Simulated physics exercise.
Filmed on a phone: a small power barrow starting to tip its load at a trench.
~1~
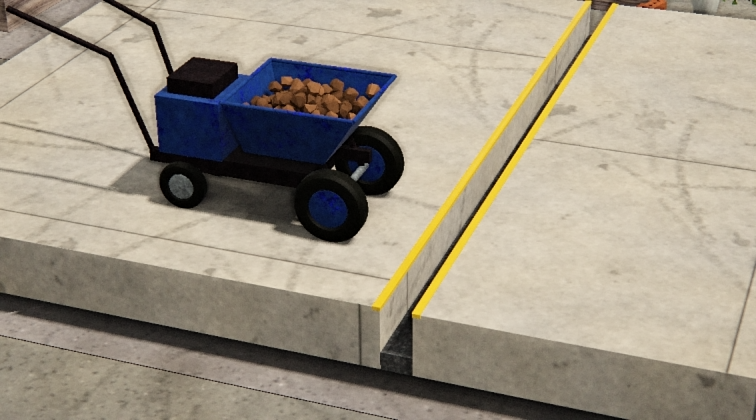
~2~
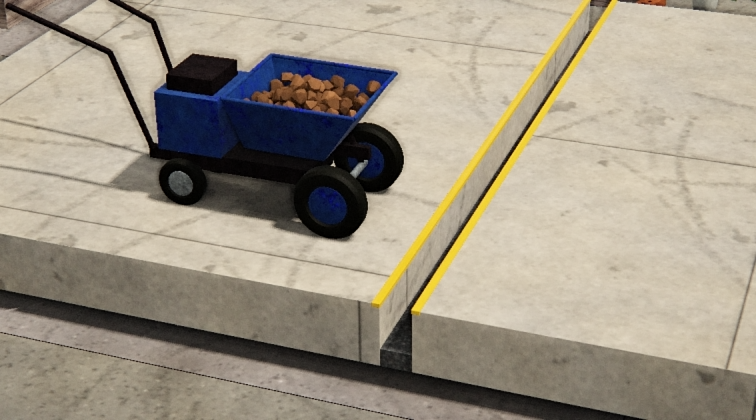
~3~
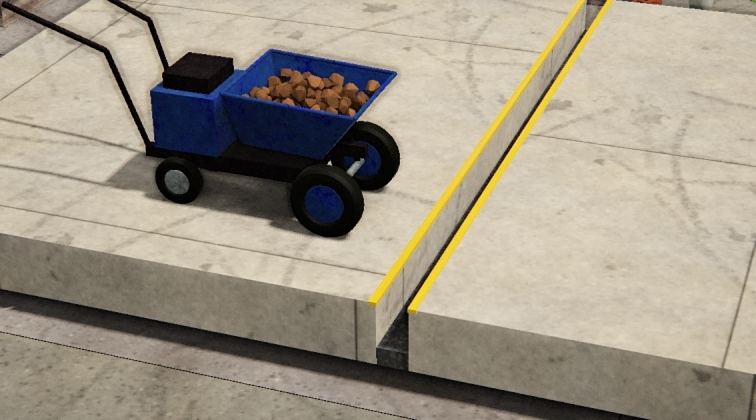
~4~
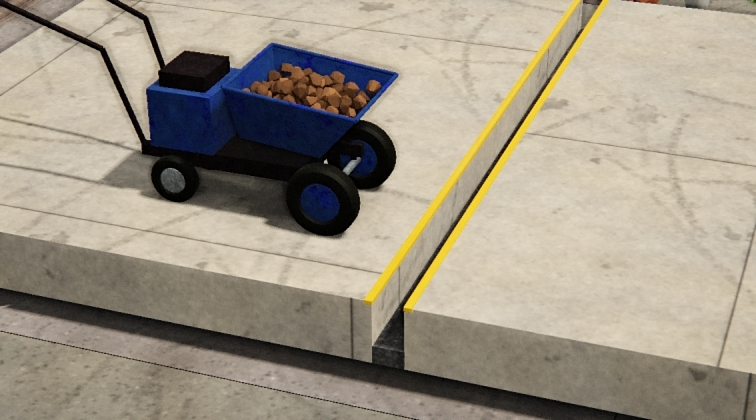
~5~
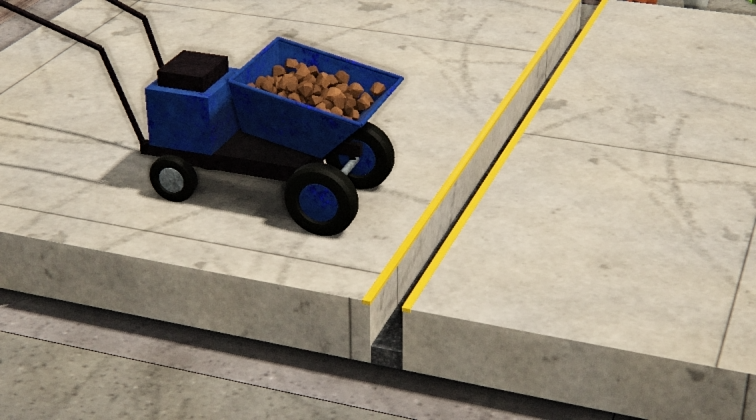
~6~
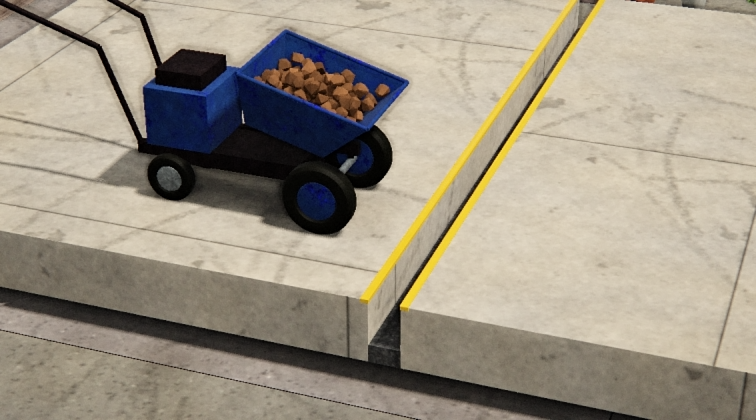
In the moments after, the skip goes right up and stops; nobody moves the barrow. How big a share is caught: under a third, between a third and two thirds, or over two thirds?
The trench takes between a third and two thirds.
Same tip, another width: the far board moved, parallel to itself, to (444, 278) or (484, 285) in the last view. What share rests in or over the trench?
About 80 and 100 per cent.
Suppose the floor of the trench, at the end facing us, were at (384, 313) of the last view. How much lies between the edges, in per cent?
About 30 per cent.
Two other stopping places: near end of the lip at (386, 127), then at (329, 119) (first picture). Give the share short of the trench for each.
The first gives 0 %, the second 10 %.
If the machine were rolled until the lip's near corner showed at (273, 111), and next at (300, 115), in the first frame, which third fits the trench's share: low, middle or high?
At the first place less than a third, at the second the middle third.
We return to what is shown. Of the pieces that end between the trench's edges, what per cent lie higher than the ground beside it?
Some 5 per cent.
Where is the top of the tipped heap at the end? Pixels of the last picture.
Roughly at (494, 206).
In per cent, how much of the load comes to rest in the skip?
Close to 0 per cent.
Shortly afterwards, skip tipped steeply; the whole lot in the skip.
Next, skip tipped right over; the bulk in the skip; a little in or heaped over the trench; near a quarter beyond it; only a few falling.
Some moments later, skip tipped right over; only a few in the skip; near half in or heaped over the trench; near half beyond it.
In the end, skip tipped right over; near half in or heaped over the trench; near half beyond it.
